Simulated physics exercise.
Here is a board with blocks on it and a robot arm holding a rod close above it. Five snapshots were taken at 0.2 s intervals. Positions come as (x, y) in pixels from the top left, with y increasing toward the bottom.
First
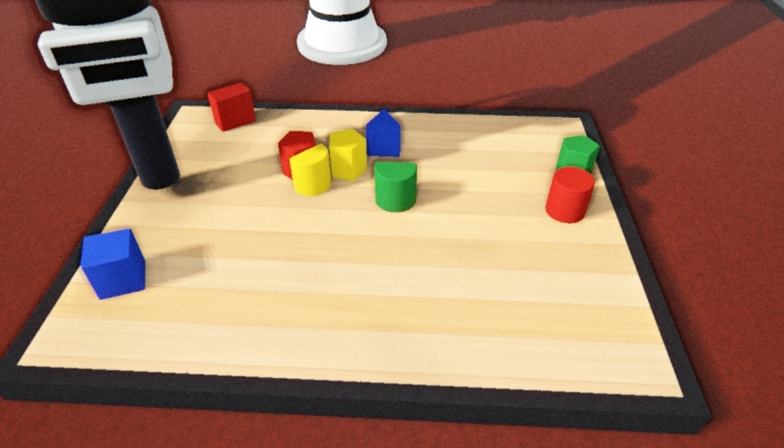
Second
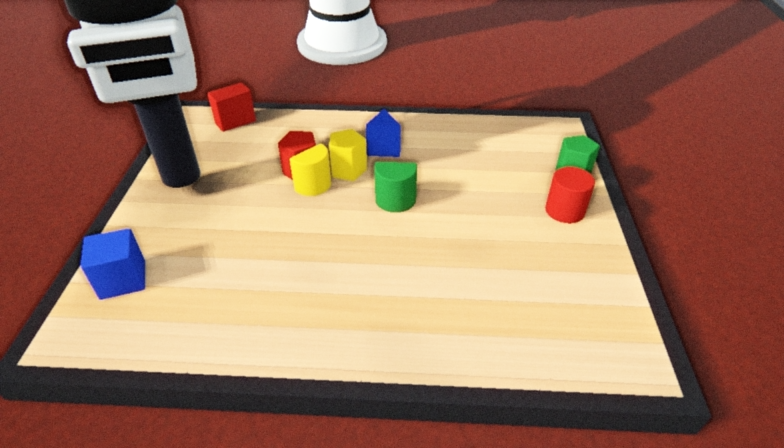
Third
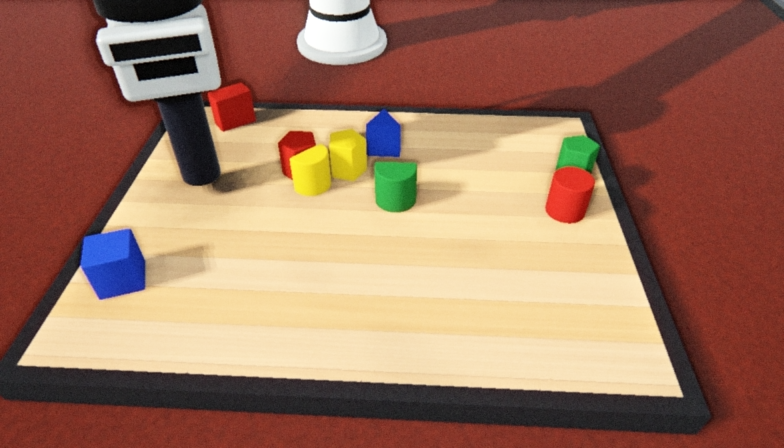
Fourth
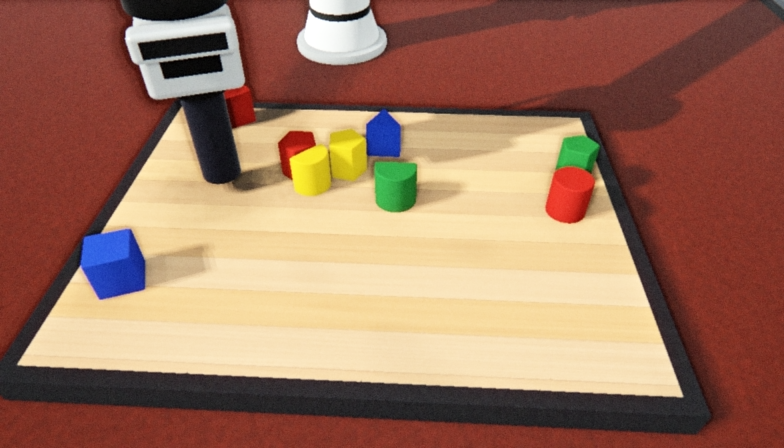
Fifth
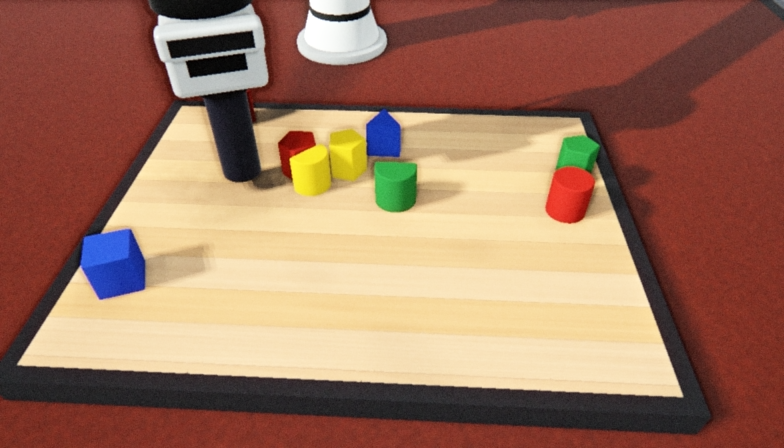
On a wooden board scattered with red, yellow, blue and green blocks, a robot arm's dark rod slid steadily a short way right, passing in front of a red block, while every block stayed put.
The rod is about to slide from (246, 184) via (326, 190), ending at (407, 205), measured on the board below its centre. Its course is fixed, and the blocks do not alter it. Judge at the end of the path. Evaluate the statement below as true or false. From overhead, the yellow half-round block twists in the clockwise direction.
My answer: False.
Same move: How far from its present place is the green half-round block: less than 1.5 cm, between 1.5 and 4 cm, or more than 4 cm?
More than 4 cm.
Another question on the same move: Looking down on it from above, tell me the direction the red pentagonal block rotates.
From overhead, the rotation is counterclockwise.
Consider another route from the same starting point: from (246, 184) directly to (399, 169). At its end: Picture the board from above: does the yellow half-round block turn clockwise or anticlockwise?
It spins with the clock.
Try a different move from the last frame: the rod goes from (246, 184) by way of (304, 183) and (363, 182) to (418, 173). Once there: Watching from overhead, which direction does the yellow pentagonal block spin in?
Its rotation is counterclockwise.
What follows on the original path. One third of the way, rod at (298, 175); red pentagonal block at (311, 136), turned 25° anticlockwise; yellow half-round block at (326, 156), turned 35° anticlockwise.
Two thirds of the way, rod at (352, 181); red pentagonal block at (313, 135), turned 30° anticlockwise; yellow half-round block at (381, 156), turned 80° anticlockwise; yellow pentagonal block at (353, 136); green half-round block at (410, 172), turned 30° clockwise.
At the end, rod at (407, 192); red pentagonal block at (313, 135), turned 30° anticlockwise; yellow half-round block at (401, 151), turned 115° anticlockwise; yellow pentagonal block at (353, 136); green half-round block at (446, 174), turned 65° clockwise.
